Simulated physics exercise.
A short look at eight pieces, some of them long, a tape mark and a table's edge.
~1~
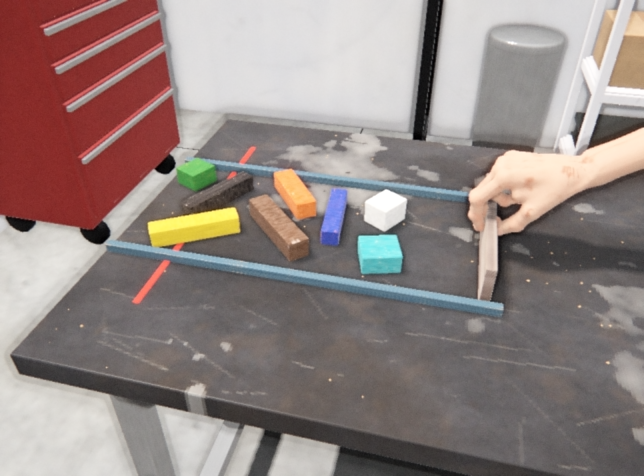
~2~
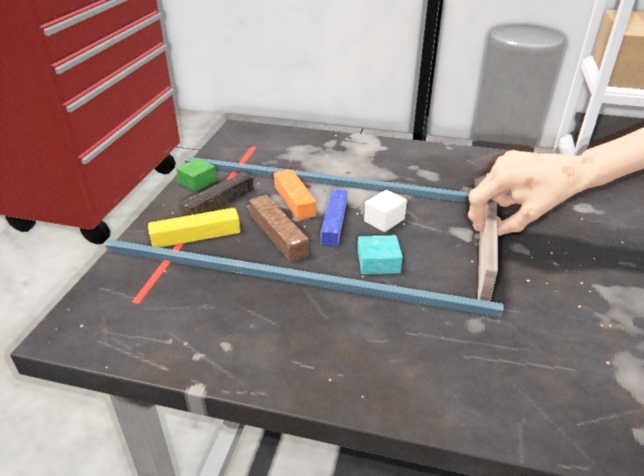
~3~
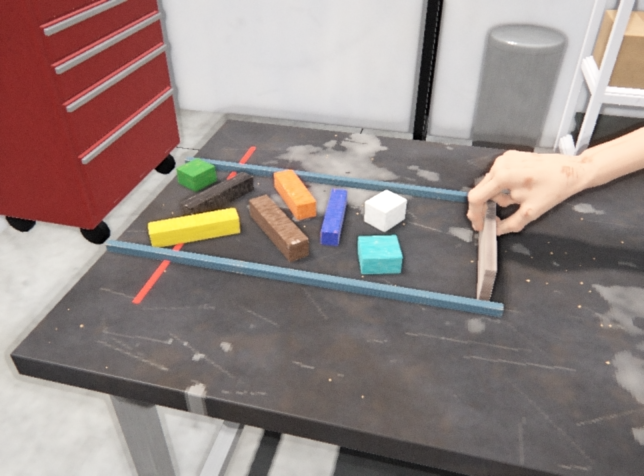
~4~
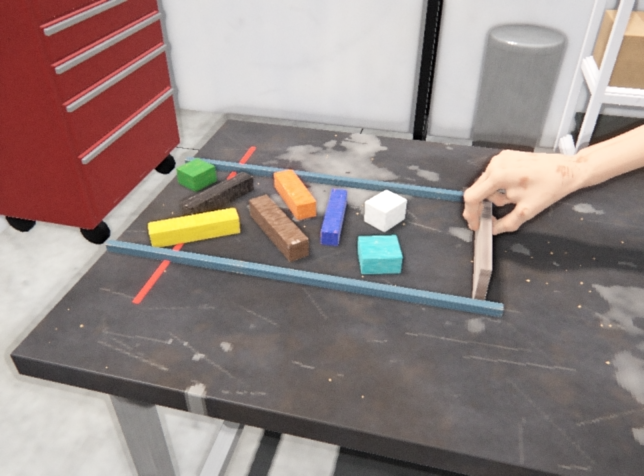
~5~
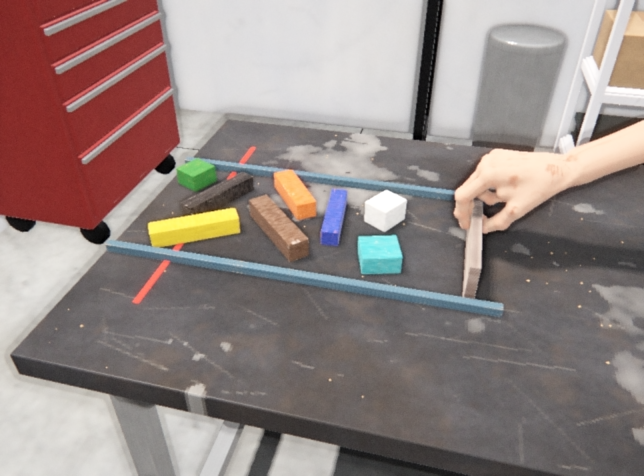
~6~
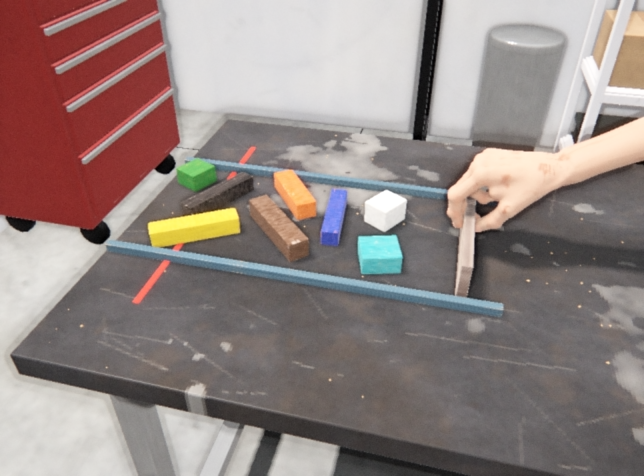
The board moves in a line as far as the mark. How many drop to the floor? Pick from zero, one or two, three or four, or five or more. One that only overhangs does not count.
Outcome: The number that fall off is three or four.
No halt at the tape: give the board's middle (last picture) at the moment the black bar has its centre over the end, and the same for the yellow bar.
About (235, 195), and (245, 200) for the other.
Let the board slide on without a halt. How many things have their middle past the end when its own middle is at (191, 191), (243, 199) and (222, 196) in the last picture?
The counts: 5, 1 and 3.
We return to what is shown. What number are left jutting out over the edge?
It comes to 2.
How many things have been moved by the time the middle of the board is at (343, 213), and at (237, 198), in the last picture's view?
5 and 8.
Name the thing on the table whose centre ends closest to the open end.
The brown bar ends nearest.
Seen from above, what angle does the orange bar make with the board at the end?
Roughly 10° out of line.
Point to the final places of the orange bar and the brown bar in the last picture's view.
The orange bar at (177, 176), the brown bar at (137, 209).
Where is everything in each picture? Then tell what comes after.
The first frame shows green block (197, 174); yellow bar (195, 228); black bar (219, 196); board (488, 233); tape (206, 210).
The second frame shows yellow bar (195, 228); orange bar (294, 194).
The third frame shows black bar (219, 196); brown bar (278, 227).
The fourth frame shows green block (197, 175); blue bar (335, 216).
The fifth frame shows yellow bar (195, 228); white block (385, 211).
The sixth frame shows green block (197, 175); yellow bar (195, 228); black bar (219, 196); board (467, 230); tape (206, 210).
Soon after, none off yet; green block at rest near (197, 175); yellow bar at rest near (195, 228); black bar at rest near (219, 196).
At rest, the number that fall off is three or four; fallen, black bar, yellow bar and green block.
